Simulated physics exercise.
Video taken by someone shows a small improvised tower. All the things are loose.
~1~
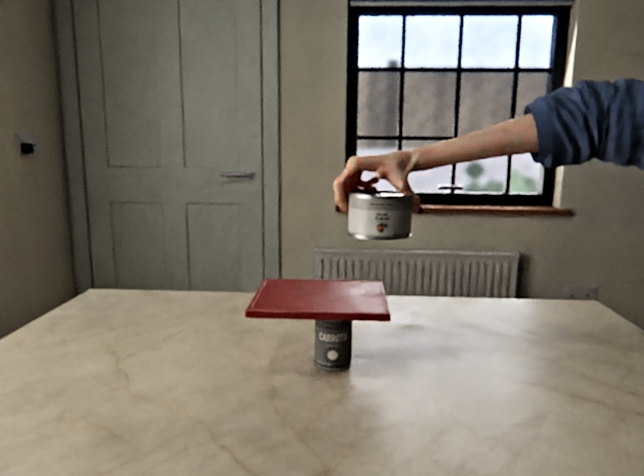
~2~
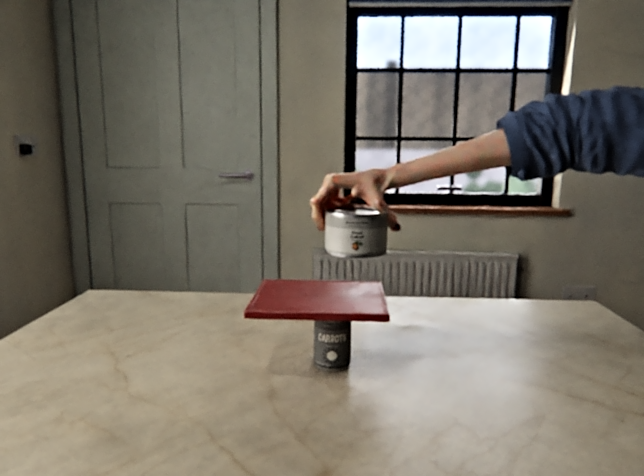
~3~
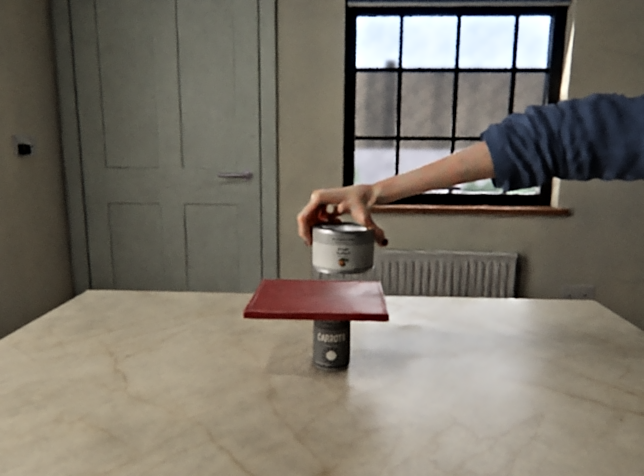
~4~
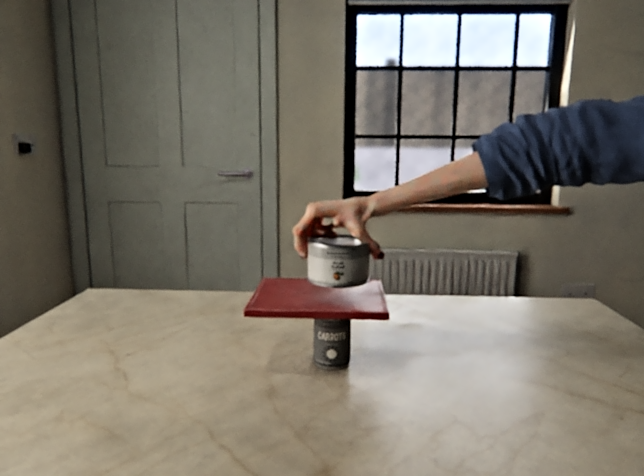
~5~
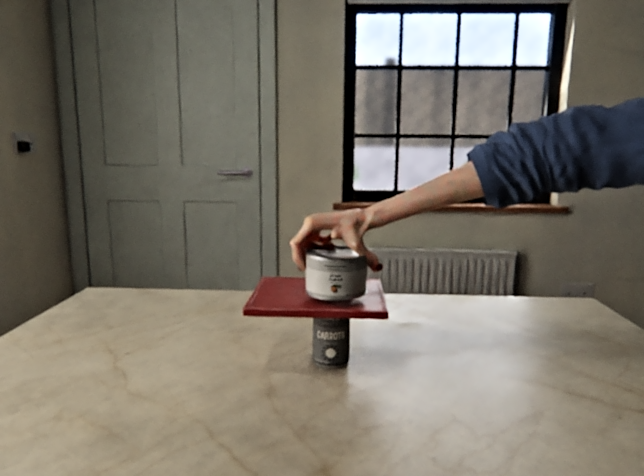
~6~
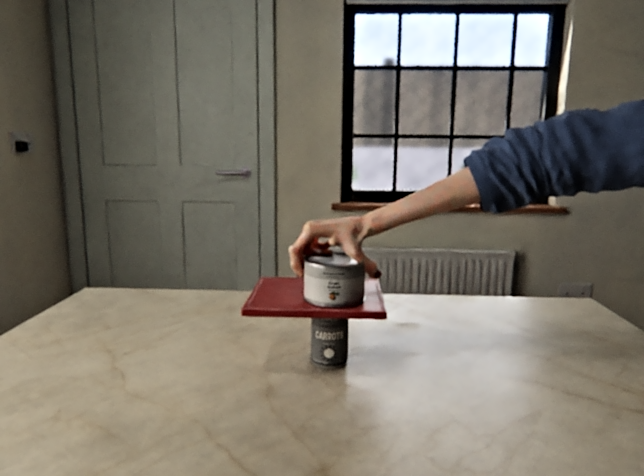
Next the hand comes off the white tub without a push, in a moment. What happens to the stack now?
I predict the stack will bear it.
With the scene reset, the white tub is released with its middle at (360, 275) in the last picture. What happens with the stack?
Result: The stack stays stable.
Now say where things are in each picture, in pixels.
Coming down; white tub (380, 214); grey tin (333, 333), in the first frame.
Coming down; white tub (357, 231); grey tin (333, 334), in the second frame.
Coming down; white tub (343, 246); grey tin (332, 333), in the third frame.
Coming down; white tub (339, 259); grey tin (332, 332), in the fourth frame.
Coming down; white tub (336, 271); grey tin (331, 331), in the fifth frame.
Set down, still held; white tub (335, 278); grey tin (330, 331), in the sixth frame.
Then, 0.60 s past the last view, nothing moves.
Then, 1.30 s past the last view, white tub resting near (335, 279).
Then, 2.10 s past the last view, things are still on the move.
Finally, all 3 still in place. Final places as the last picture's camera would see them, white tub near (335, 279). The stack holds.
